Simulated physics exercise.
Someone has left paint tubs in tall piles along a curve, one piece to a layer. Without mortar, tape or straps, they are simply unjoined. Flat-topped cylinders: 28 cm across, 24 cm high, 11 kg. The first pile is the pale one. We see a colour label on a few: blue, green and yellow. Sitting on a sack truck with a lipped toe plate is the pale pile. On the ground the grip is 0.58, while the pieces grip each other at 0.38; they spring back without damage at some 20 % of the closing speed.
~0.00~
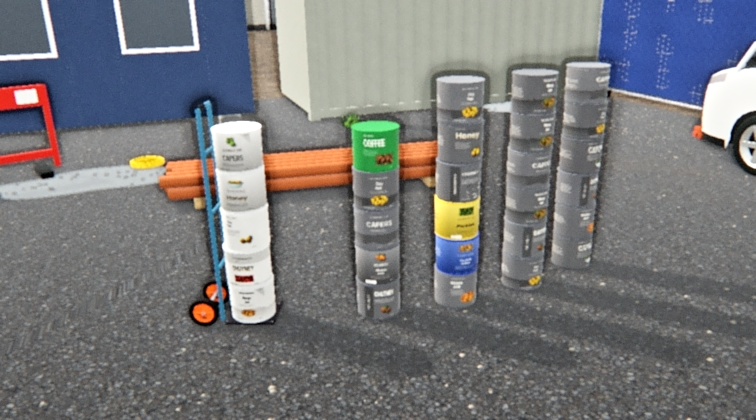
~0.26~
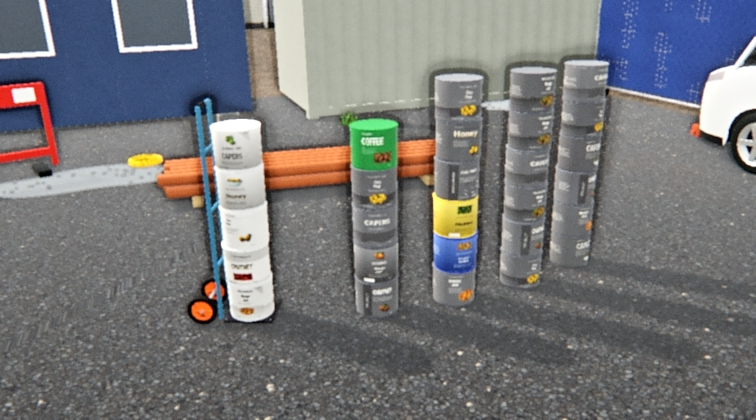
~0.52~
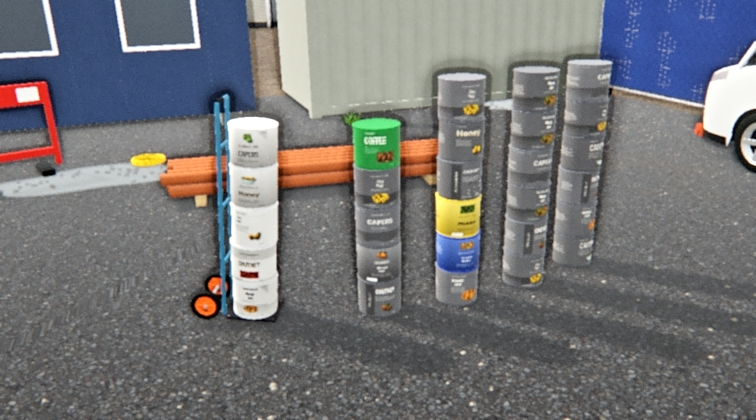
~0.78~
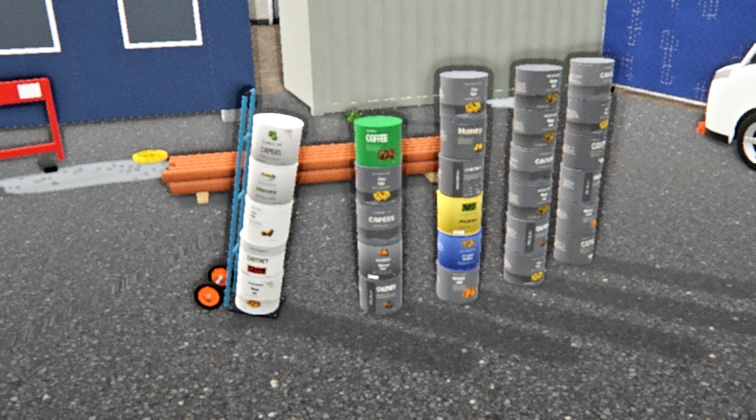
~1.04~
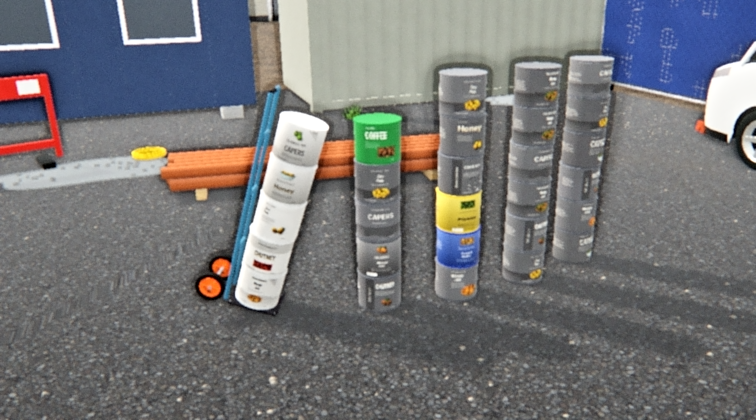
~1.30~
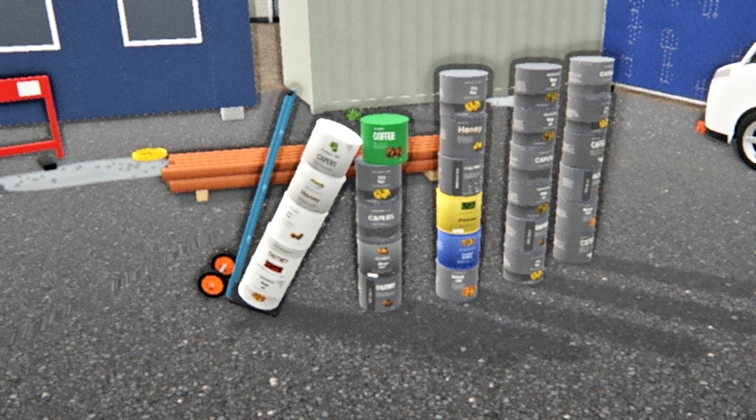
We see several tall stacks of cylindrical tubs standing outdoors as a blue sack truck gradually tilts rightward, its white stack leaning with it until the upper tubs come up against the neighbouring stack topped by a green tub.
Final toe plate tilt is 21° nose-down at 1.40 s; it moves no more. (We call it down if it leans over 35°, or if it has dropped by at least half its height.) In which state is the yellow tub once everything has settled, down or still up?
In the end the yellow tub is still up.
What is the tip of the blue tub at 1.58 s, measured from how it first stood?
My estimate is close to 0°.
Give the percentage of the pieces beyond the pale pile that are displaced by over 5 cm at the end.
Answer: 0 %.
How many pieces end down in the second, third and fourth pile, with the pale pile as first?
Number of pieces - second 0, third 0, fourth 0.
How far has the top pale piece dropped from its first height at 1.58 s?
Roughly 10 cm.
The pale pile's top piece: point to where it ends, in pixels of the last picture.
It should be centred near (478, 328) in the final frame.
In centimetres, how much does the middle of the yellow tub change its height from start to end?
Lower by close to 0 cm.
By 1.58 s, 4 of the pale pile down; none of the 23 other tubs down, 5 disturbed; yellow tub unmoved; green tub tilted 4°.
By 1.92 s, 5 of the pale pile down; none of the 23 other tubs down, 7 disturbed; yellow tub unmoved; green tub tilted 9°.
By 2.54 s, 5 of the pale pile down; none of the 23 other tubs down, 1 disturbed; yellow tub unmoved; green tub moved 52 mm.
When it is over (3.6 s), 5 of the pale pile down; none of the 23 other tubs down, 2 disturbed; yellow tub unmoved; green tub moved 46 mm; blue tub unmoved. In pixels of the last frame, middles, yellow tub near (459, 208), green tub near (386, 140).
